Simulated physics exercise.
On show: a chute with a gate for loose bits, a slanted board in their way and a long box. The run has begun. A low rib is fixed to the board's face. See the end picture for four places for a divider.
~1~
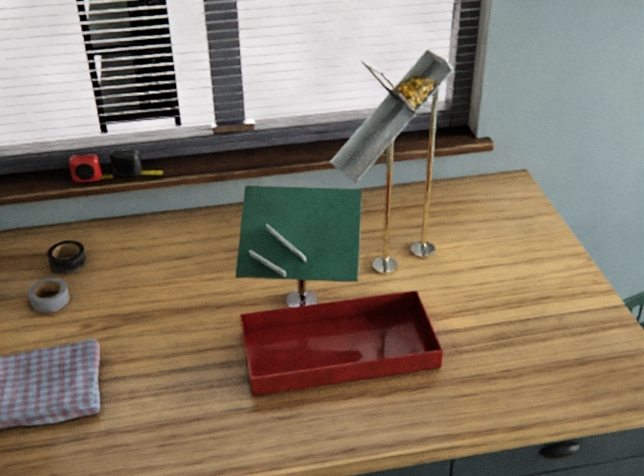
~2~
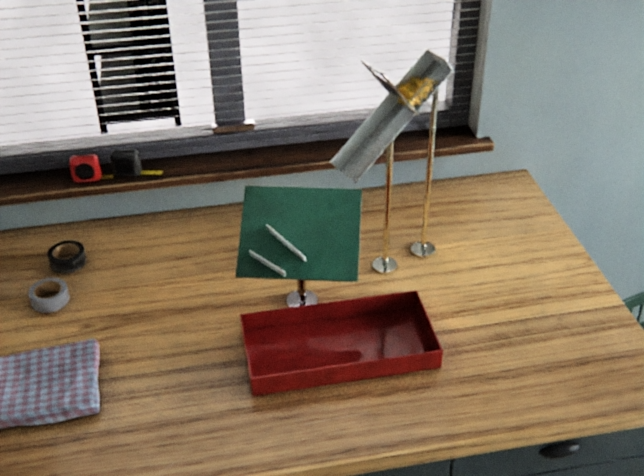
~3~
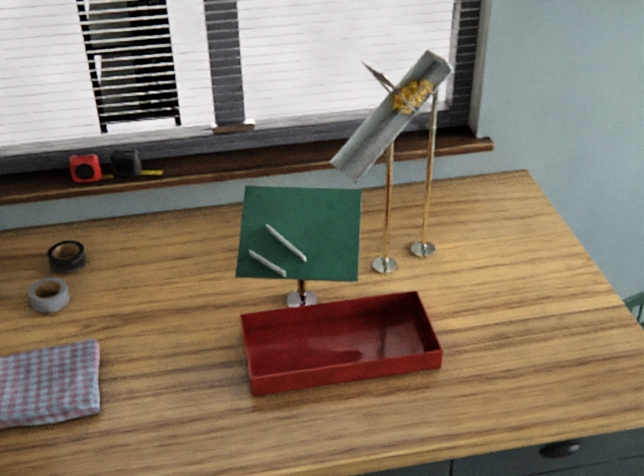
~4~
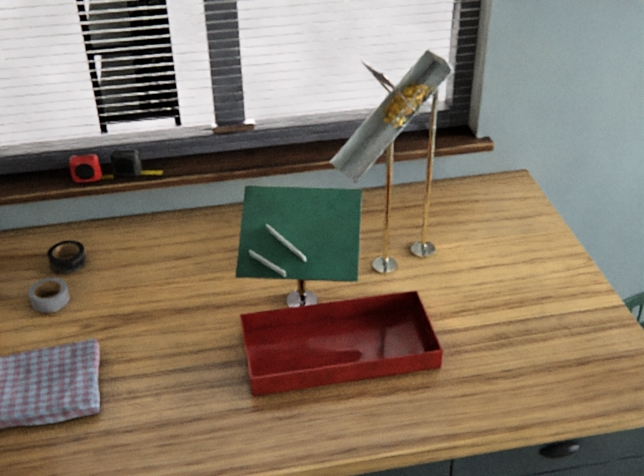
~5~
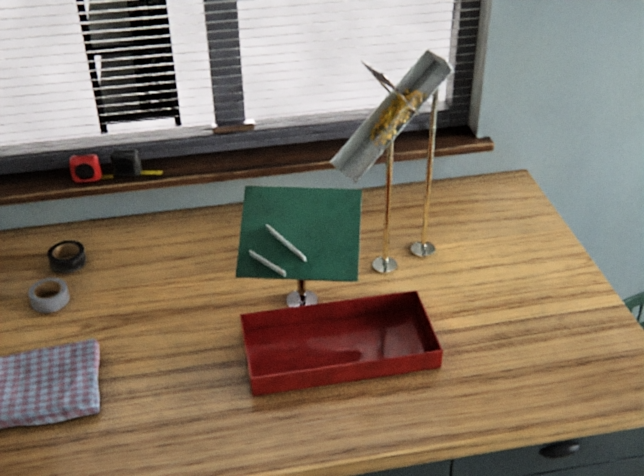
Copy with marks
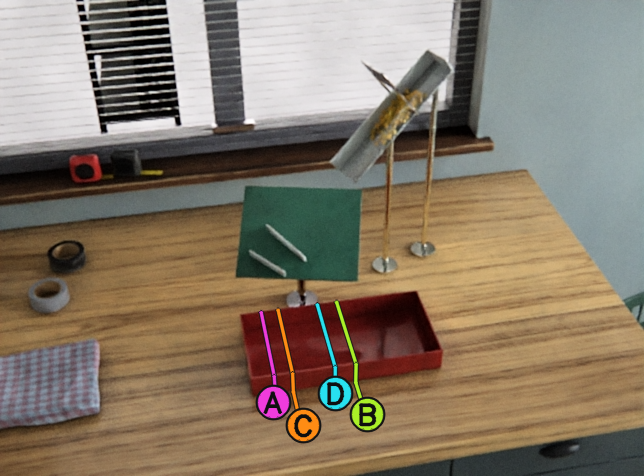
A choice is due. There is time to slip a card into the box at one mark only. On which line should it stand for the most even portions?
D works best here.
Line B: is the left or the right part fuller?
More lands on the left.
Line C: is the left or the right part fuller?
Right.
On the marked copy, line A crosses the front rim at (274, 375); line B crosses the front rim at (355, 363); line C crosses the front rim at (292, 372); line D crosses the front rim at (335, 366).
With A, of what is caught, none on the left of the divider, all on the right.
With B, of what is caught, nearly all on the left of the divider, a small part on the right.
With C, of what is caught, none on the left of the divider, all on the right.
With D, of what is caught, about two thirds on the left of the divider, about a third on the right.
